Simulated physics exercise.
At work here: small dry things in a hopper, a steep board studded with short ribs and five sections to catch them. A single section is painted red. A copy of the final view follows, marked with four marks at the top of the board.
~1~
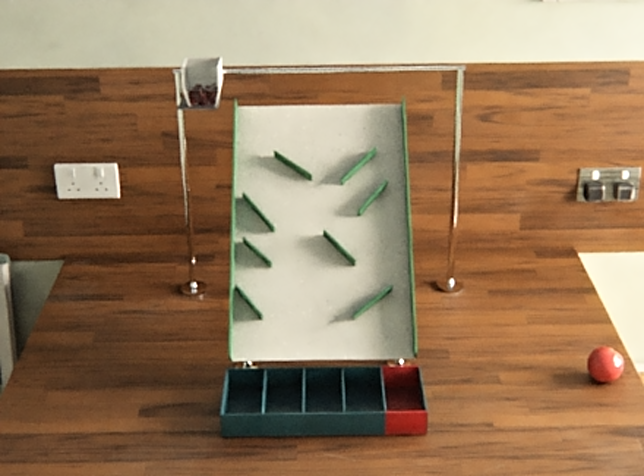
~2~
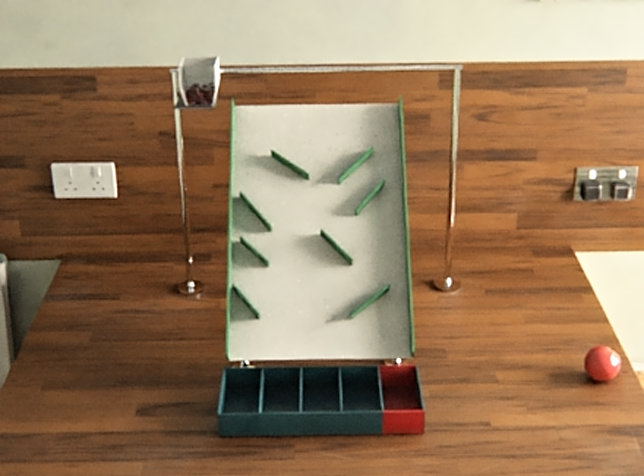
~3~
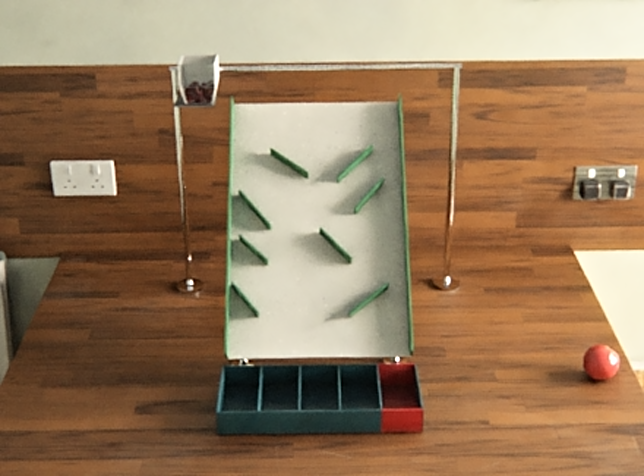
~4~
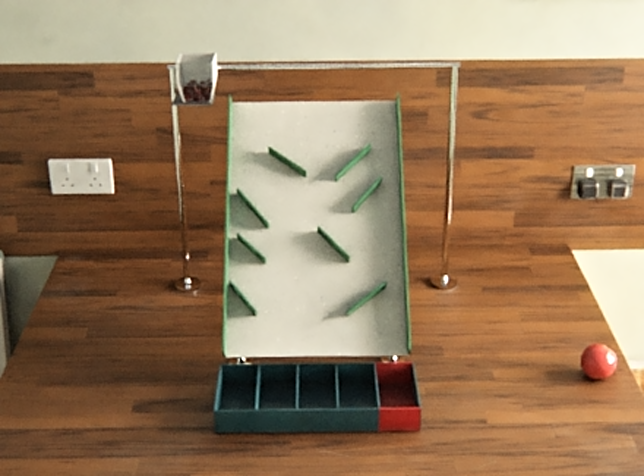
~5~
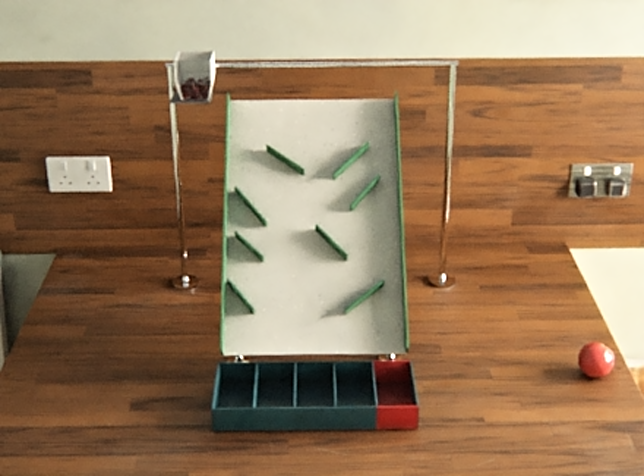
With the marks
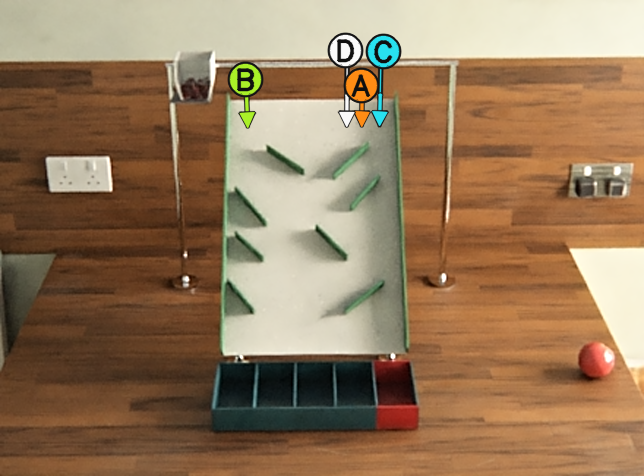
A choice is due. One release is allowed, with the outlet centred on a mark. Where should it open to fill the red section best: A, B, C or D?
The best mark is C.
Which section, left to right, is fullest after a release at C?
The fifth.
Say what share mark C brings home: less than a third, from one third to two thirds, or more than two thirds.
Mark C gives from one third to two thirds.
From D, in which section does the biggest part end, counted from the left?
The second from the left.
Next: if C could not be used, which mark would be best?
The answer is A.
On the marked copy, mark A meets the board at (361, 121); mark B meets the board at (247, 121); mark C meets the board at (379, 120); mark D meets the board at (346, 121).
With A, about a quarter in the red section, about two thirds in other sections, a small part held on the board.
With B, none in the red section, nearly all in other sections, a small part held on the board.
With C, about half in the red section, about a third in other sections, a small part held on the board, a stray few outside the box.
With D, a small part in the red section, most in other sections, a small part held on the board.
